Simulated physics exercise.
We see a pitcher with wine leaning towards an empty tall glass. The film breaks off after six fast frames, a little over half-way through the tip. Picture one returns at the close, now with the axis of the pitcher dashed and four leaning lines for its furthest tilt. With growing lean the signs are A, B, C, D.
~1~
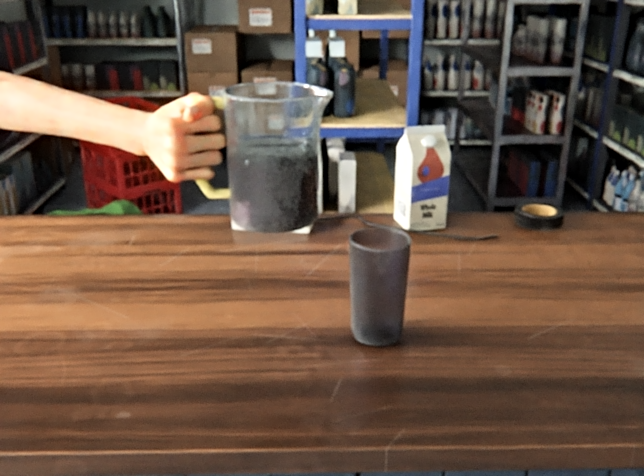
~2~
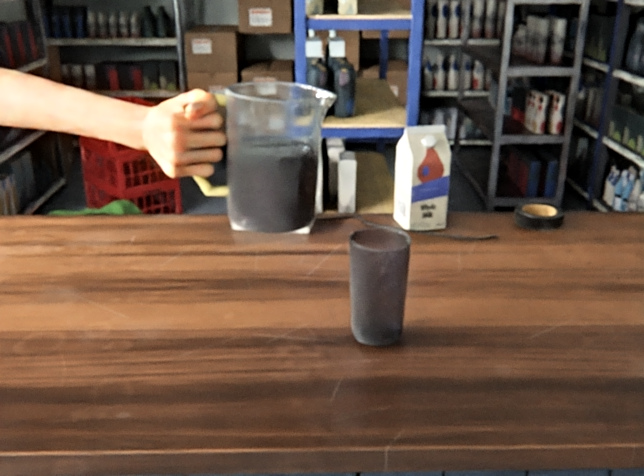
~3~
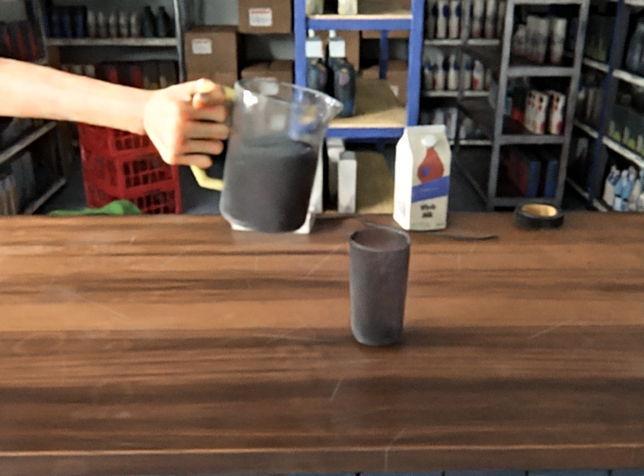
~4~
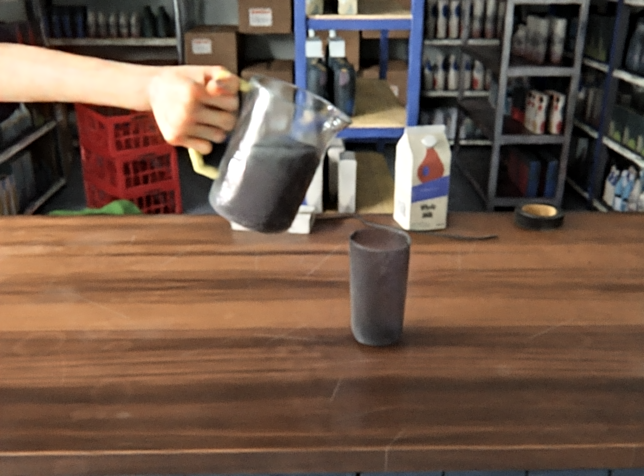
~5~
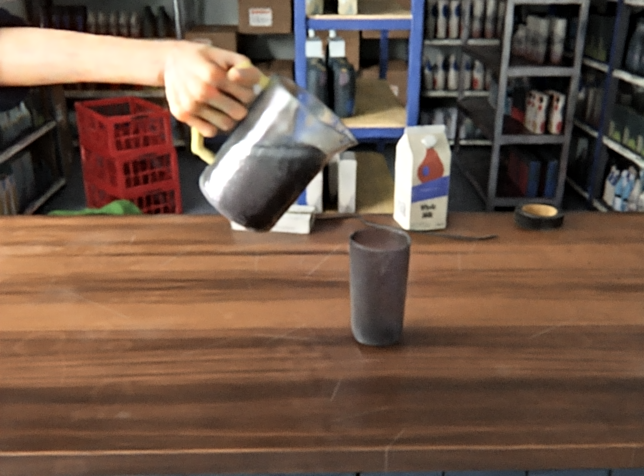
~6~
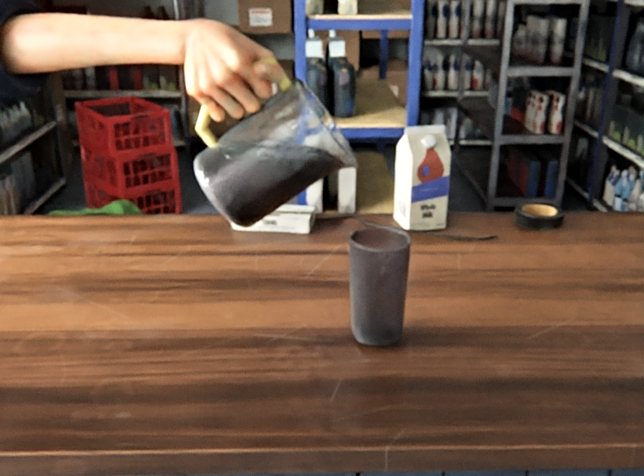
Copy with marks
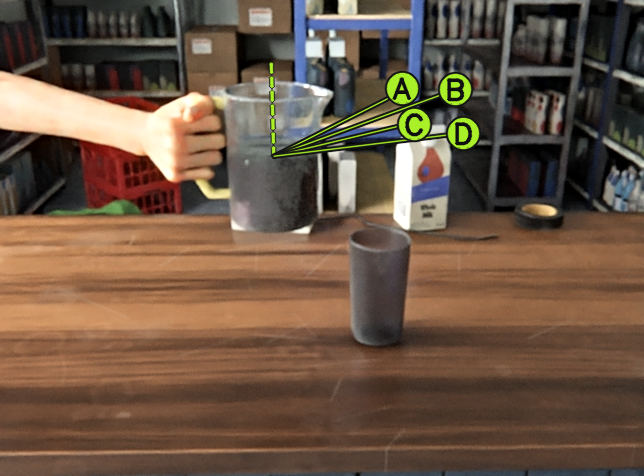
A hand reaching in from the left grips the yellowish handle of a clear pitcher of dark liquid and tilts it steadily rightward, its lip dipping while the liquid shifts toward the spout. On the brown wooden table, a dark tall glass stands nearer, with a milk carton and black roll behind. The still, front-facing view shows a storeroom with stocked shelves, boxes and red crates.
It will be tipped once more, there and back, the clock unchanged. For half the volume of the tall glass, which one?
Best: B.
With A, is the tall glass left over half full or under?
Under.
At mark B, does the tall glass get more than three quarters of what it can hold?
No.
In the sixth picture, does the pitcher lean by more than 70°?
No, it does not.
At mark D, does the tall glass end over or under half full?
Over half.
In lime, A at (387, 98); B at (439, 95); C at (397, 126); D at (446, 135).
With A, the tall glass ends with about 27 % of what it can hold.
With B, the tall glass ends with about 48 % of what it can hold.
With C, the tall glass ends with about 72 % of what it can hold.
With D, the tall glass ends with about 92 % of what it can hold; 4 % of the wine is spilt.
